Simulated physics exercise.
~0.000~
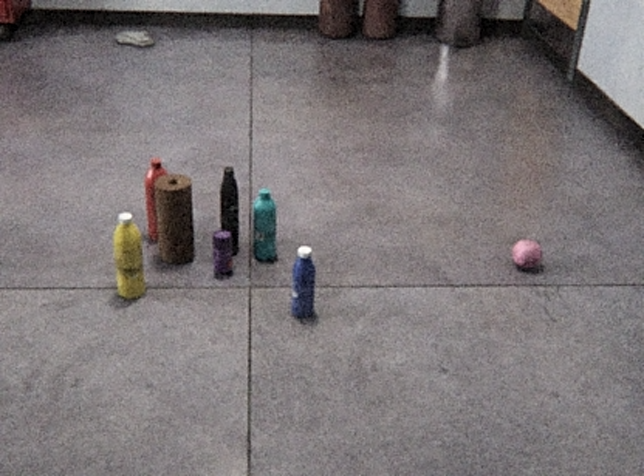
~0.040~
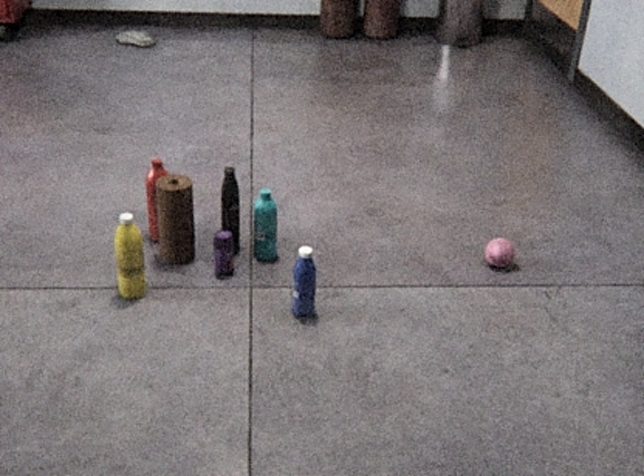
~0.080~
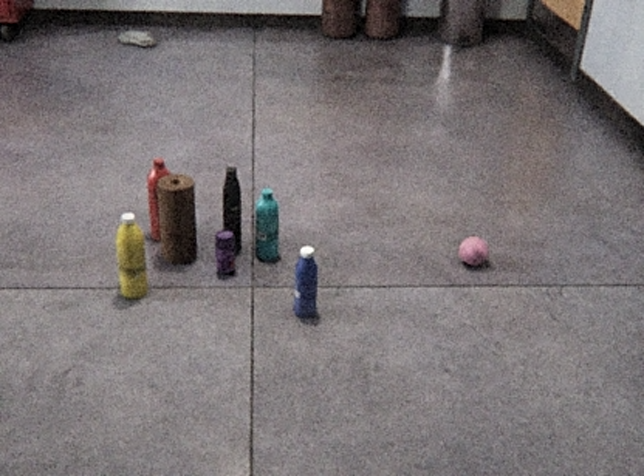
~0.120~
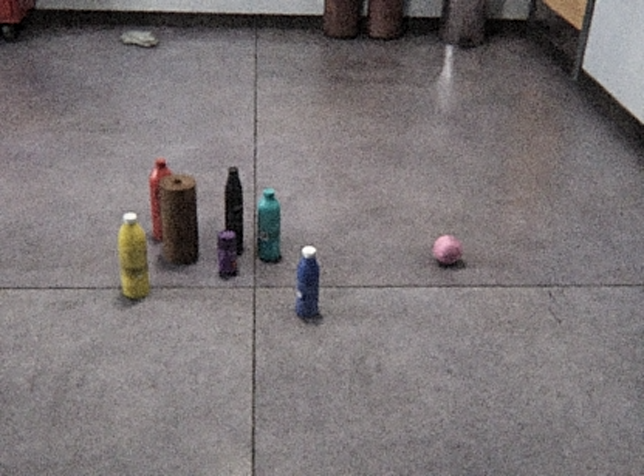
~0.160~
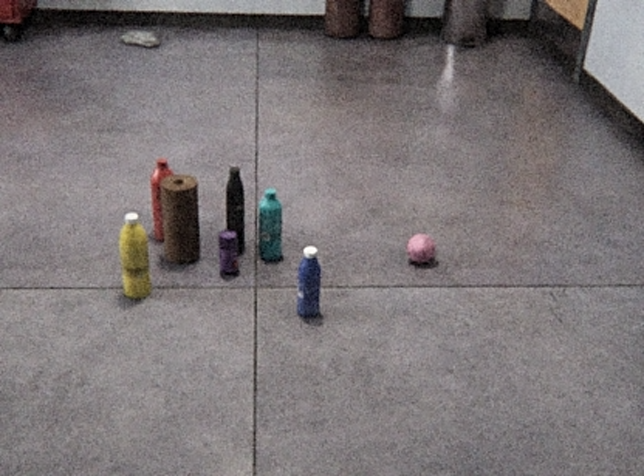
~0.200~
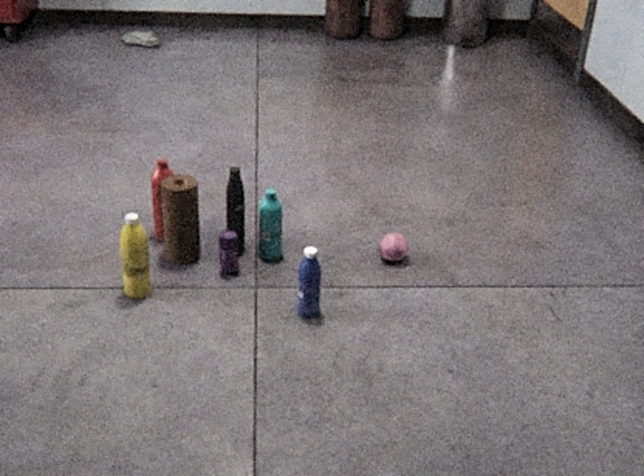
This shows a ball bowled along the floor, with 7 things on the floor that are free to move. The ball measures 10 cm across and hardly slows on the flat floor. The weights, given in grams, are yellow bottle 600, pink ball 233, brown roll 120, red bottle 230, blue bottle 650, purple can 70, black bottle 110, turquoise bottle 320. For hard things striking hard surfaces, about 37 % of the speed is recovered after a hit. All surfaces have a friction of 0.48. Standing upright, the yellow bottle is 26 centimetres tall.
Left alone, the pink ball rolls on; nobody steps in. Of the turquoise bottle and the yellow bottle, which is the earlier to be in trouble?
It is the first of the two.
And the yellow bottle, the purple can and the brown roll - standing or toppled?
Final state - yellow bottle: Remains on its base; purple can: Remains on its base; brown roll: Remains on its base.
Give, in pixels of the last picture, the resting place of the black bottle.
End point: Approx. (185, 221).
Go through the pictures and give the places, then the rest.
In the first picture, 0 cm rolled; pink ball (527, 254); turquoise bottle (265, 223); yellow bottle (129, 255).
In the second picture, 9 cm rolled; pink ball (500, 253); blue bottle (305, 281).
In the third picture, 19 cm rolled; pink ball (474, 251); black bottle (232, 209).
In the fourth picture, 28 cm rolled; pink ball (448, 250).
In the fifth picture, 37 cm rolled; pink ball (422, 249); purple can (228, 253).
In the sixth picture, 46 cm rolled; pink ball (394, 247); turquoise bottle (271, 224); yellow bottle (135, 255).
After 0.60 s, 92 cm rolled; pink ball near (259, 235); turquoise bottle leaning 26° near (225, 225); black bottle leaning 26°.
After 1.20 s, 117 cm rolled; pink ball near (198, 208); turquoise bottle on its side near (197, 260); black bottle on its side; brown roll slid 3 cm.
After 2.80 s, 181 cm rolled; pink ball near (91, 146); turquoise bottle on its side near (198, 260); black bottle on its side; brown roll slid 3 cm.
By the end (3.8 s), tipped over on the floor, black bottle and turquoise bottle; the other 5 in place, give or take 8 cm. Seen from the same camera at the end, turquoise bottle near (198, 260), yellow bottle near (135, 255). Turquoise bottle went at 0.68 s; yellow bottle was never lost.
